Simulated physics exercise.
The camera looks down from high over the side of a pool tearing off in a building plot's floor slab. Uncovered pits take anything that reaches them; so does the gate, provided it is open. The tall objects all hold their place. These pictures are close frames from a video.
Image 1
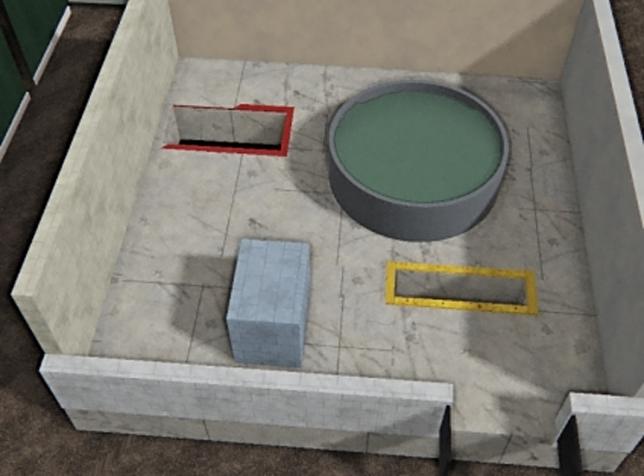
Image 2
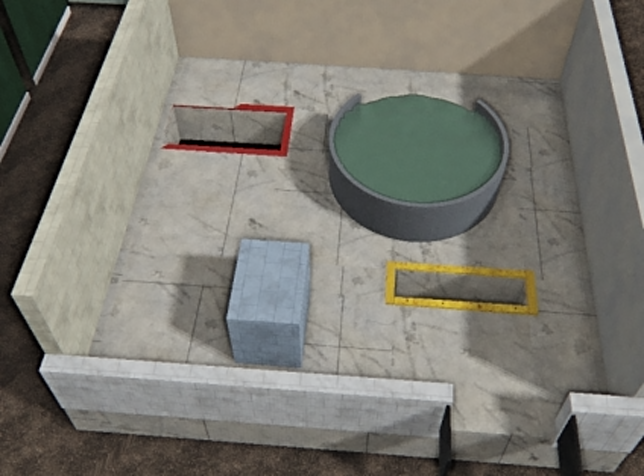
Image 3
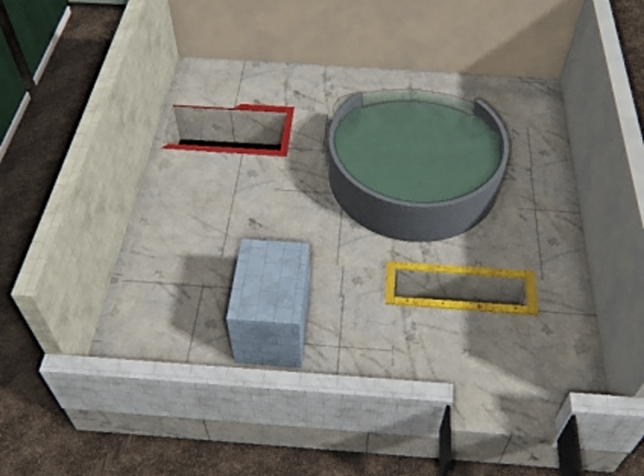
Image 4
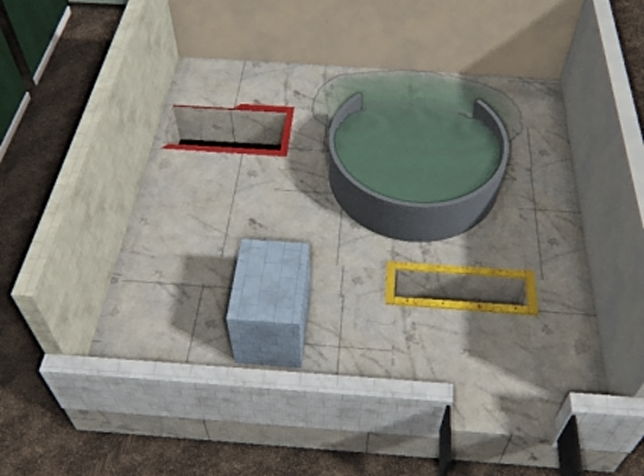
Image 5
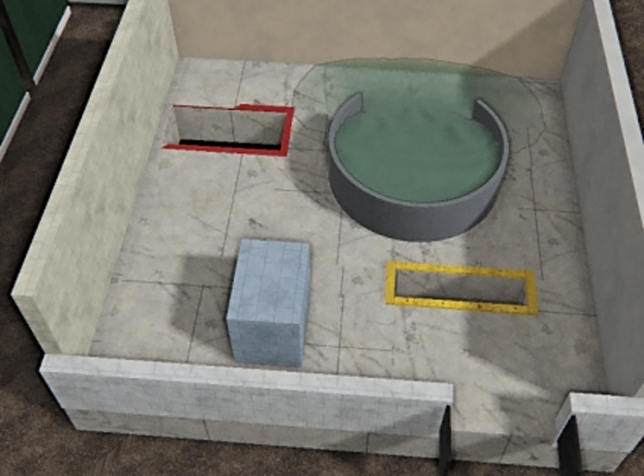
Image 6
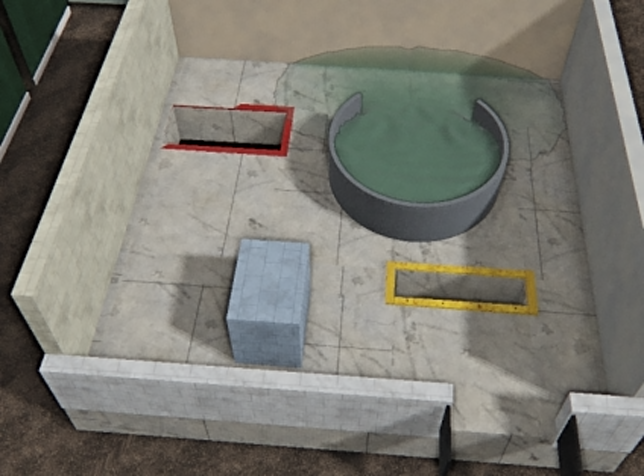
Green water sits still in a round grey pool on a walled concrete slab, near a blue block and red- and yellow-edged openings. A gap appears in the pool's far side, and water pours out through it, spreading in a widening thin sheet over the floor to the back wall.
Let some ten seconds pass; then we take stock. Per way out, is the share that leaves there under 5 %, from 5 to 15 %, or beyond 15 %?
In the end: The gate sees from 5 to 15 % leave; the red pit sees beyond 15 % leave; the yellow pit sees from 5 to 15 % leave.
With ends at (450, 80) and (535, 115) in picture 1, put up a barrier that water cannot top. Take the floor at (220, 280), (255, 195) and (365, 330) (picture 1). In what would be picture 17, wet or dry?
Result in the order given: Unaffected, unaffected, unaffected.
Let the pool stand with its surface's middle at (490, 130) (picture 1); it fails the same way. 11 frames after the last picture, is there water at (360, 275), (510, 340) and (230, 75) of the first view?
Spot one unwetted, spot two unwetted, spot three wetted.
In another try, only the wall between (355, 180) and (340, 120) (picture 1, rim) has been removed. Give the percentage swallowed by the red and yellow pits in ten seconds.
Red takes 35 in a hundred, yellow takes 0 in a hundred.
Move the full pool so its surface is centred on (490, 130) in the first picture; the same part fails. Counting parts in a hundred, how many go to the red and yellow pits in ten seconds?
Red 40 %, yellow 0 %.
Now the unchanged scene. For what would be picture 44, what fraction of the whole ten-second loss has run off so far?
Roughly 65 %.
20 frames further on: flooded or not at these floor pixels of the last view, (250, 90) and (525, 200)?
Readings, in sequence: Waterlogged then waterlogged.
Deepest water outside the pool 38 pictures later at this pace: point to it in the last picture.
I'd go with (606, 425) as the deepest place.
A moment on, water covers 20 % of the floor; the gate 0 %, the red pit 0 %, the yellow pit 0 %.
Next, water covers 30 % of the floor; the gate 0 %, the red pit 1 %, the yellow pit 0 %.
Then, water covers 45 % of the floor; the gate 0 %, the red pit 11 %, the yellow pit 2 %.
Later, water covers 50 % of the floor; the gate 4 %, the red pit 24 %, the yellow pit 7 %.
In the end, water covers 75 % of the floor; the gate 10 %, the red pit 34 %, the yellow pit 10 %.
